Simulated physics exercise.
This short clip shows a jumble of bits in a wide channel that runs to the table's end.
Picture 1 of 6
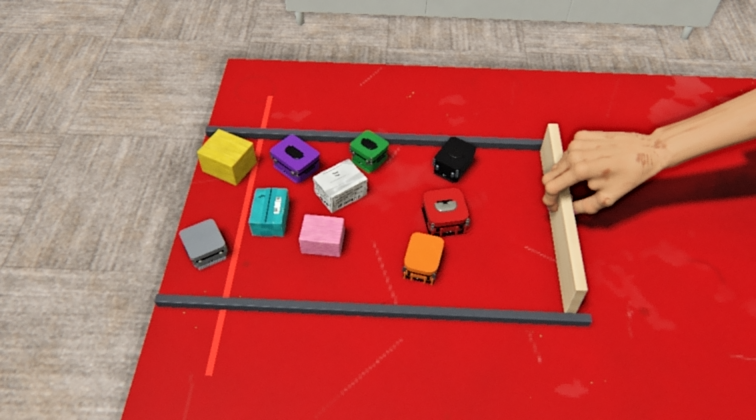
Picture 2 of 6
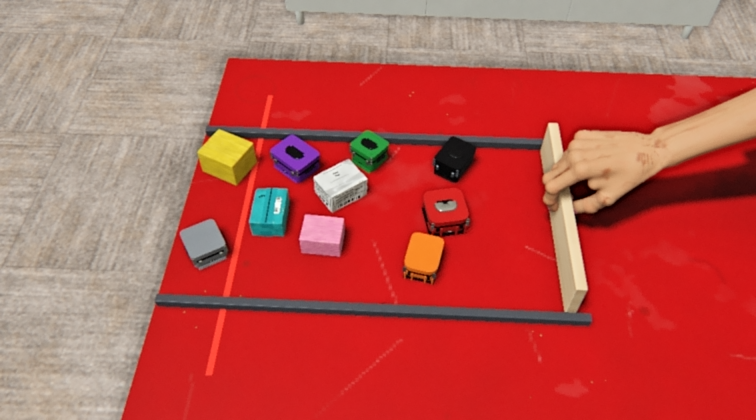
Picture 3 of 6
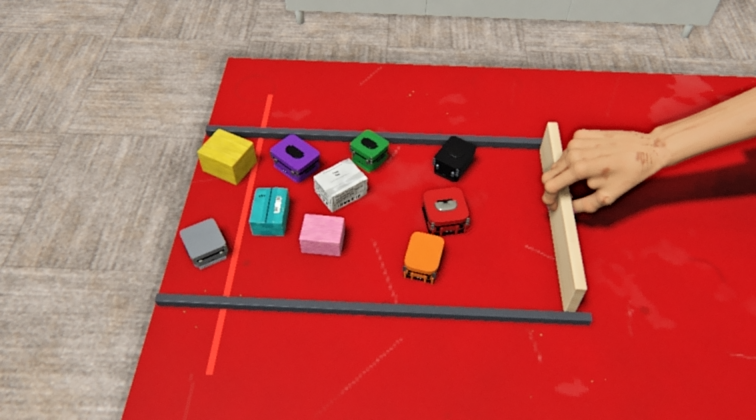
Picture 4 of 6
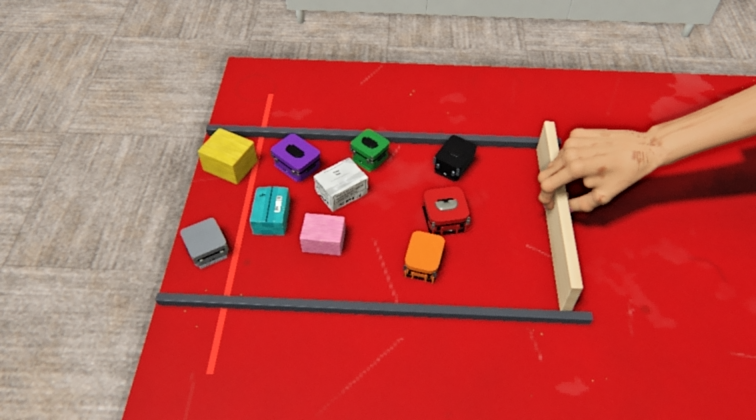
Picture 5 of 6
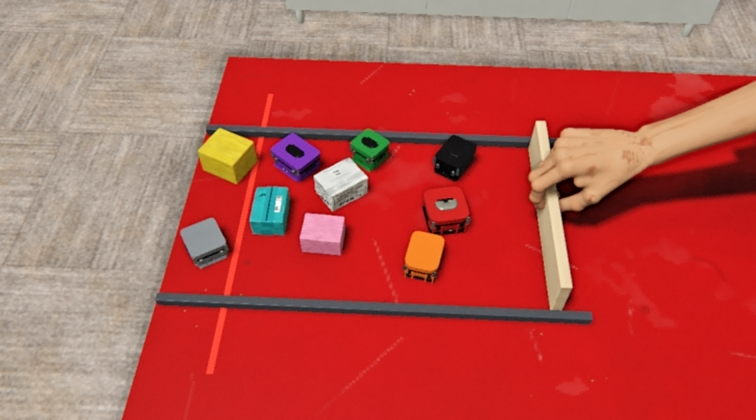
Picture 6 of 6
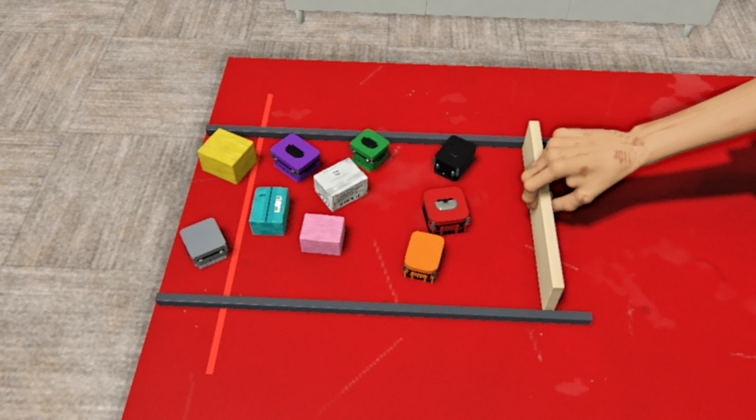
A hand held a pale wooden board upright between two dark rails on a red table, then slid it slightly left toward a scatter of colorful boxes and cases, which all stayed still.
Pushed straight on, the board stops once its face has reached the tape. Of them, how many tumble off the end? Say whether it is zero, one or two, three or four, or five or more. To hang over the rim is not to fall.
Most likely three, perhaps four, will tumble off the end.
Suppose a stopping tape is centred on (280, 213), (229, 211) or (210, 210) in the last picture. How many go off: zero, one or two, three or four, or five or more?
One or two; five or more; more than four.
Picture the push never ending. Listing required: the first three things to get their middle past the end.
First the yellow block, then the turquoise box, then the purple case.
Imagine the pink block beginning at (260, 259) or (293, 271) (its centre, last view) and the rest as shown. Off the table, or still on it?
Spot by spot, it stays put and then it stays put.
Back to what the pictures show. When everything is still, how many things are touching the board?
Well, it touches 3.
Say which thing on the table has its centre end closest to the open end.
The grey case ends nearest.
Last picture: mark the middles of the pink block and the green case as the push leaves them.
They finish at roughly (187, 229) and (209, 142) respectively.
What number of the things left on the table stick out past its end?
Number: 4.
Soon after, none off yet; grey case at rest near (205, 244); yellow block at rest near (228, 156); turquoise box at rest near (270, 211).
Then, none off yet; grey case at rest near (205, 244); yellow block moving near (219, 155); turquoise box moved a little near (252, 210).
At rest, the number that fall off is three or four; fallen, purple case, turquoise box and yellow block.
